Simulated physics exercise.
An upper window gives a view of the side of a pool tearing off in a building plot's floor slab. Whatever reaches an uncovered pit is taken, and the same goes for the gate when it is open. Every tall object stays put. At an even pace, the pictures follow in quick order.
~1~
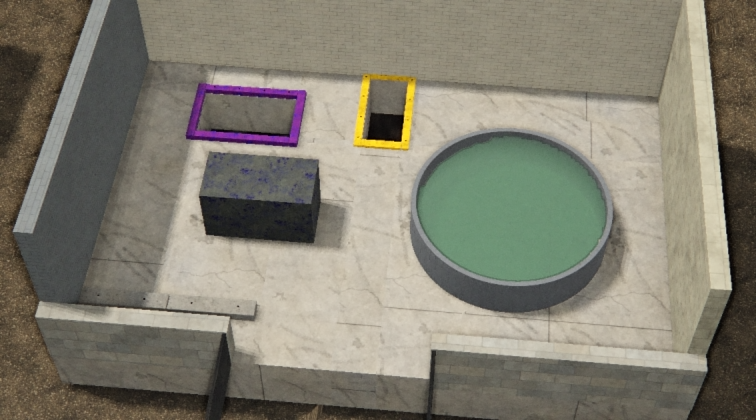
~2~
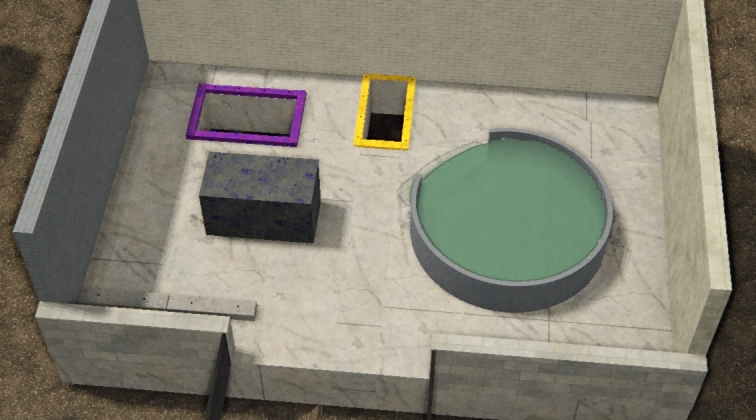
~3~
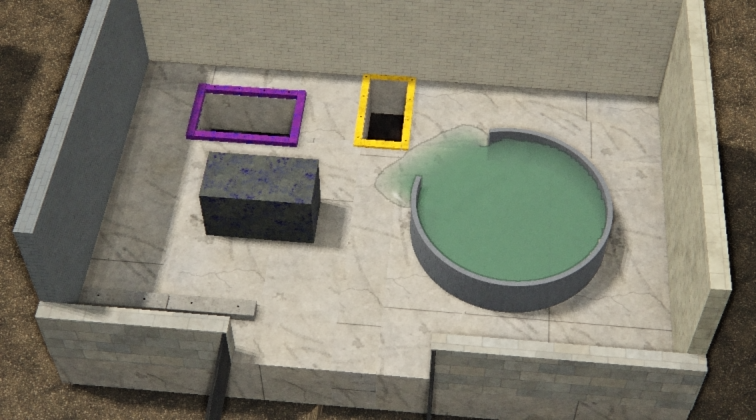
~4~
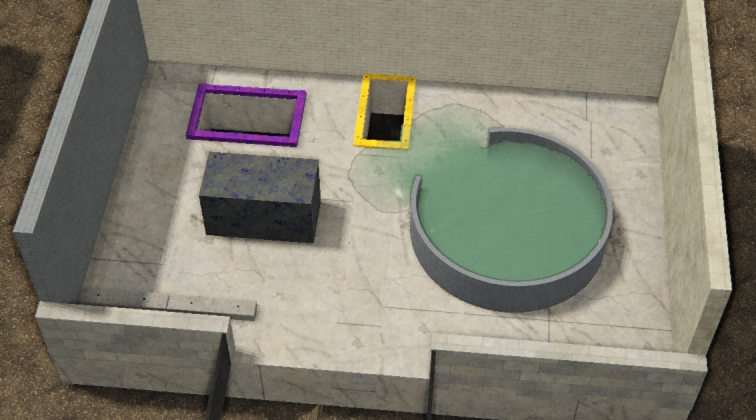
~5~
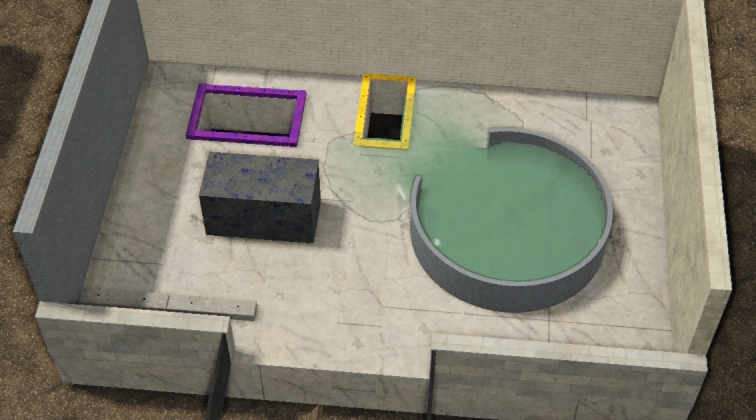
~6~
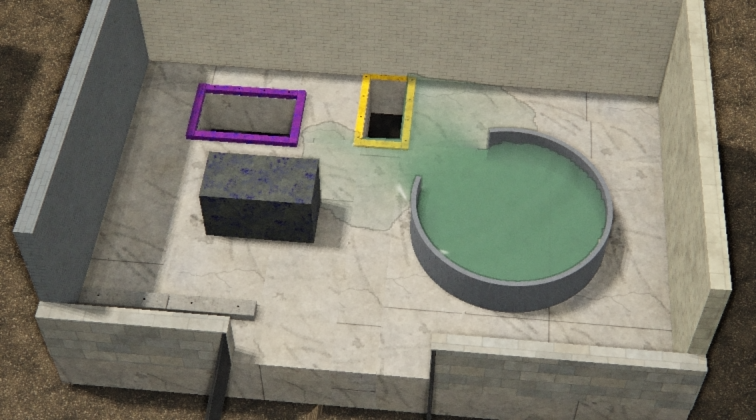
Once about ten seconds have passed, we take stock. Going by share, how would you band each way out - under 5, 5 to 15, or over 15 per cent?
One by one: The gate will drain shy of five per cent, the purple pit will drain shy of five per cent, the yellow pit will drain in excess of fifteen per cent.
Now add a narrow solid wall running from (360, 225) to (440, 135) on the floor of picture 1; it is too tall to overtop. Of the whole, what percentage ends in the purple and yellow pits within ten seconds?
Shares in percent - purple: 0; yellow: 12.
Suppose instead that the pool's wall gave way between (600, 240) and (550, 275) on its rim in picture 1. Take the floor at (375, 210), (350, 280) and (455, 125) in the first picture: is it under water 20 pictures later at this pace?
The first would be still unwetted, the second drenched and the third still unwetted.
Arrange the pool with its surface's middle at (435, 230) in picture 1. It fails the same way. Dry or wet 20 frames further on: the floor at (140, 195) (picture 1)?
That spot would be swamped.
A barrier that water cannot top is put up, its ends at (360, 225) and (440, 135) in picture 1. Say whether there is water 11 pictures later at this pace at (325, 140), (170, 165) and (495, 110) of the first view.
Point by point: First spared, next spared, last swamped.
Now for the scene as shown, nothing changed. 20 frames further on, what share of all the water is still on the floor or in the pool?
Close to 72 in a hundred.
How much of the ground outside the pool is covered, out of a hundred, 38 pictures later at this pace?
Estimated share: Around 65 %.
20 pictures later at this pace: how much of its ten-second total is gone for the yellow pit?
65 %.
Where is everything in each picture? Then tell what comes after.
The pool at (511, 206) is whole and still, in the first frame.
The front is at a hidden place, out from the gap on the pool's far side, in the second frame.
The front is at (381, 185), out from the gap on the pool's far side, in the third frame.
Water pours out on the pool's far side and has run to (456, 109), in the fourth frame.
The front is at (334, 144), out from the gap on the pool's far side, in the fifth frame.
Water pours out on the pool's far side and has run to (312, 131), in the sixth frame.
A moment on, water covers 20 % of the floor; the gate 0 %, the purple pit 0 %, the yellow pit 7 %.
Next, water covers 25 % of the floor; the gate 0 %, the purple pit 2 %, the yellow pit 15 %.
Then, water covers 45 % of the floor; the gate 0 %, the purple pit 3 %, the yellow pit 25 %.
Later, water covers 65 % of the floor; the gate 0 %, the purple pit 3 %, the yellow pit 34 %.
In the end, water covers 85 % of the floor; the gate 0 %, the purple pit 3 %, the yellow pit 39 %.
